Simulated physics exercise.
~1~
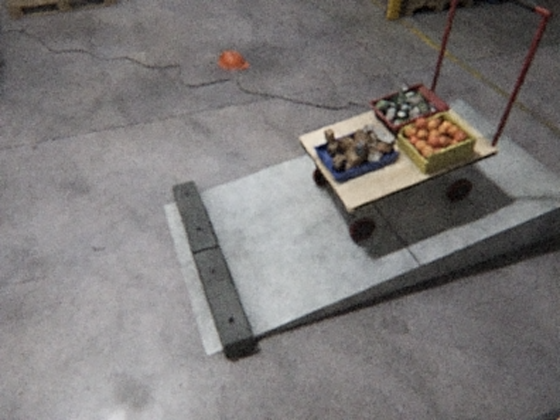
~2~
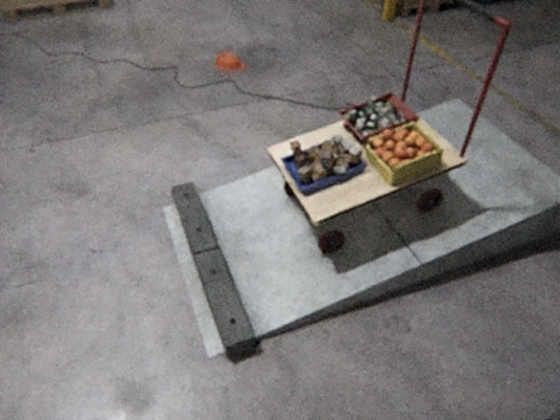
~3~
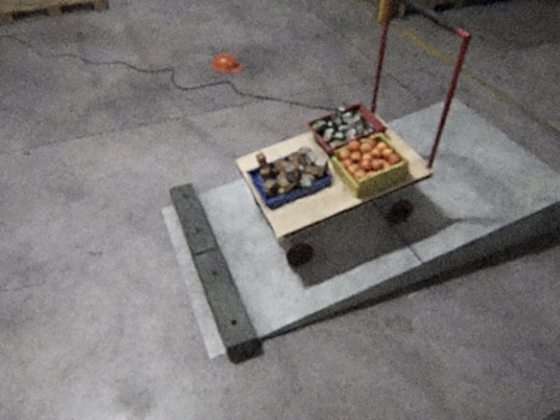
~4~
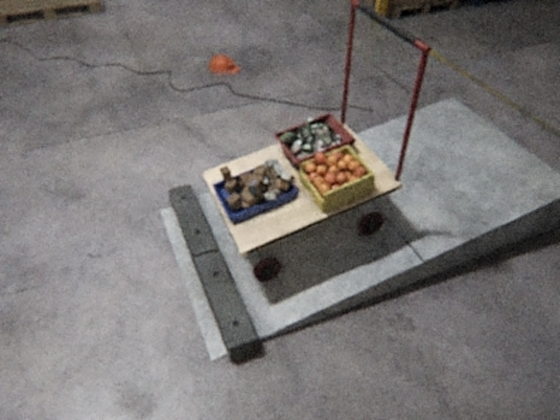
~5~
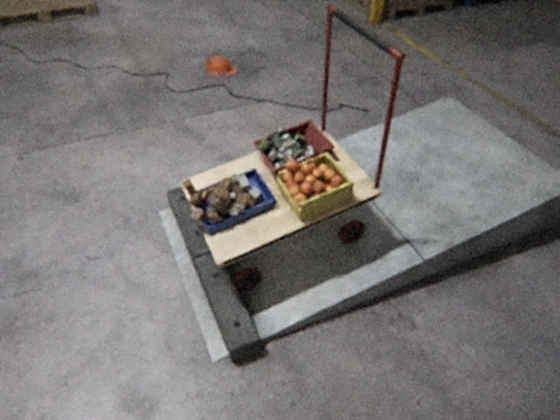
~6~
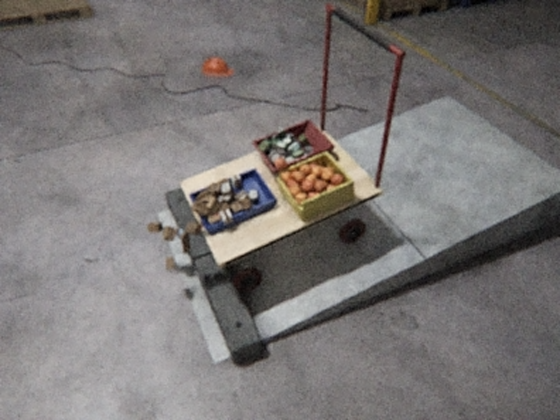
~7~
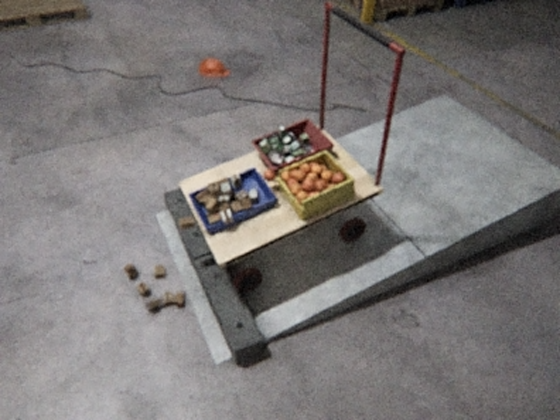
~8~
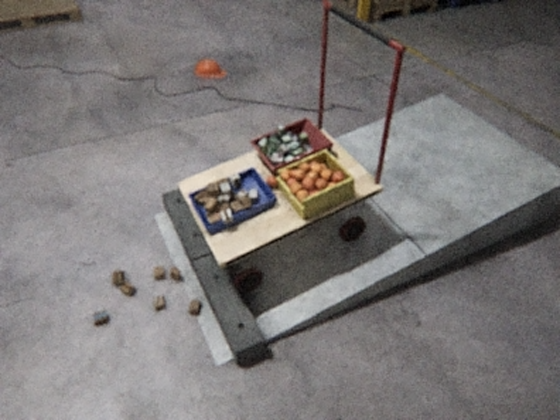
On a grey concrete floor indoors, seen from above and to one side, a flat wooden trolley with a red upright handle stands on a pale ramp sloping down to the left. It carries a blue box of small brown parcels at the front left, a yellow box of oranges on the right and a red box of small cartons behind. The trolley rolls down toward a dark beam and stops against it. Several parcels spill over the blue box's front, tumble across the beam and scatter on the floor. The trolley stays still, with most of its load aboard.
